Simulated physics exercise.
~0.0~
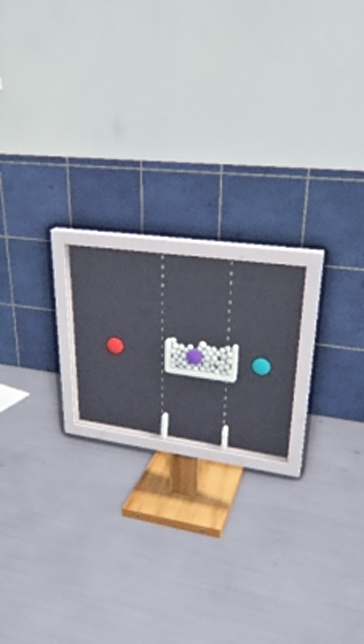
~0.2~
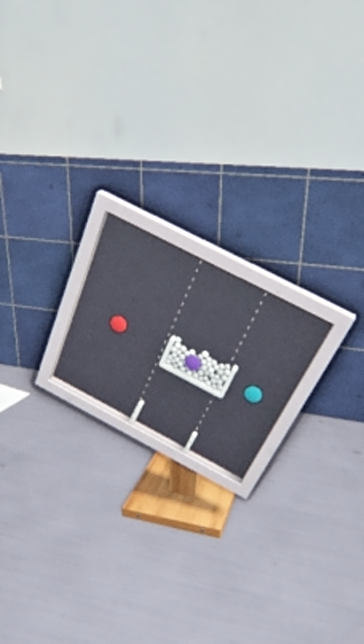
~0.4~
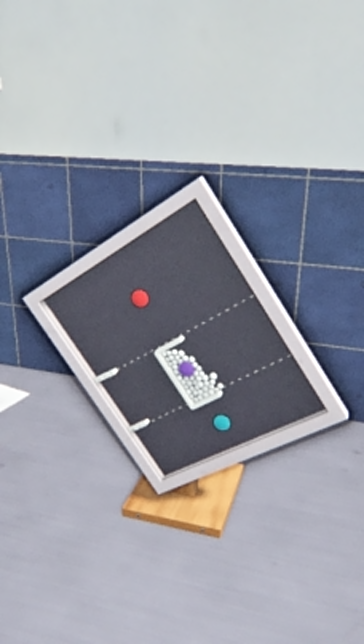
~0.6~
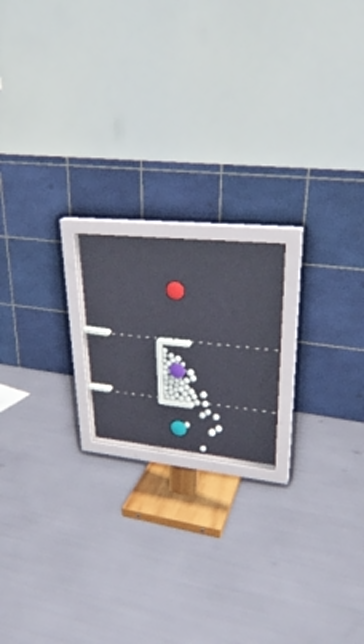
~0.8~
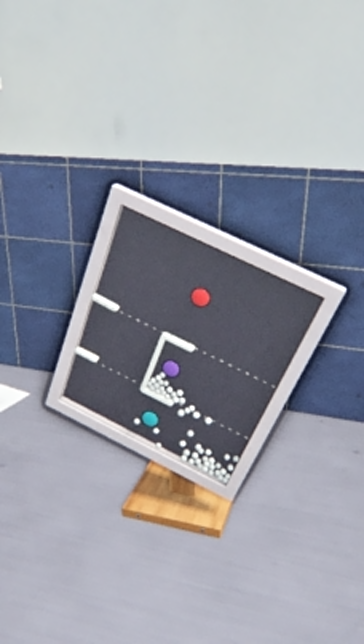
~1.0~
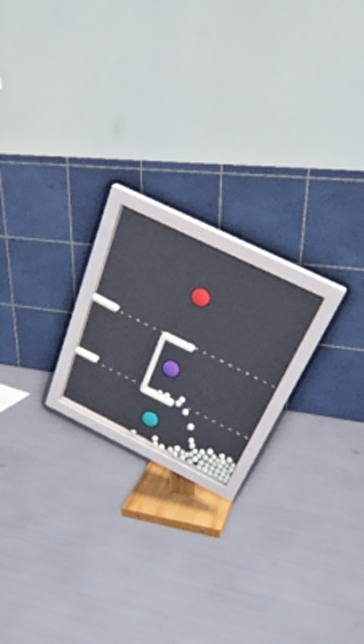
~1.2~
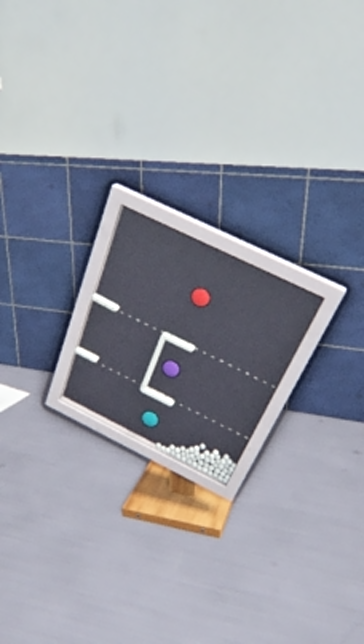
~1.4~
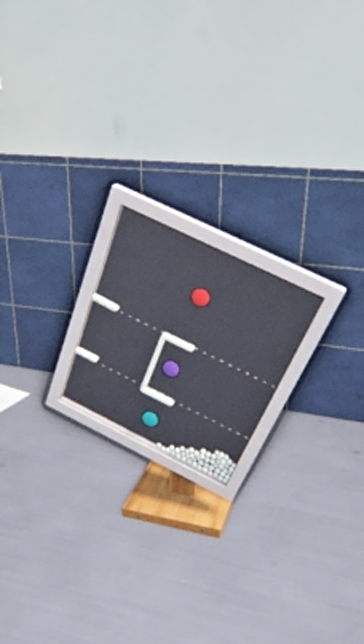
A shallow, light-framed square case with a dark face stands on a wooden block on a grey surface before blue tiles, seen from the front by a still camera. Dotted lines split it into three strips with red, purple and turquoise stickers, and small white beads fill a tray in the middle. The case turns clockwise, the tray tipping until its opening faces right. Beads spill over its edge into the turquoise strip as the turning continues past a quarter turn, then stops. The last beads slide out, and all settle motionless in the lower right corner, leaving the tray empty.
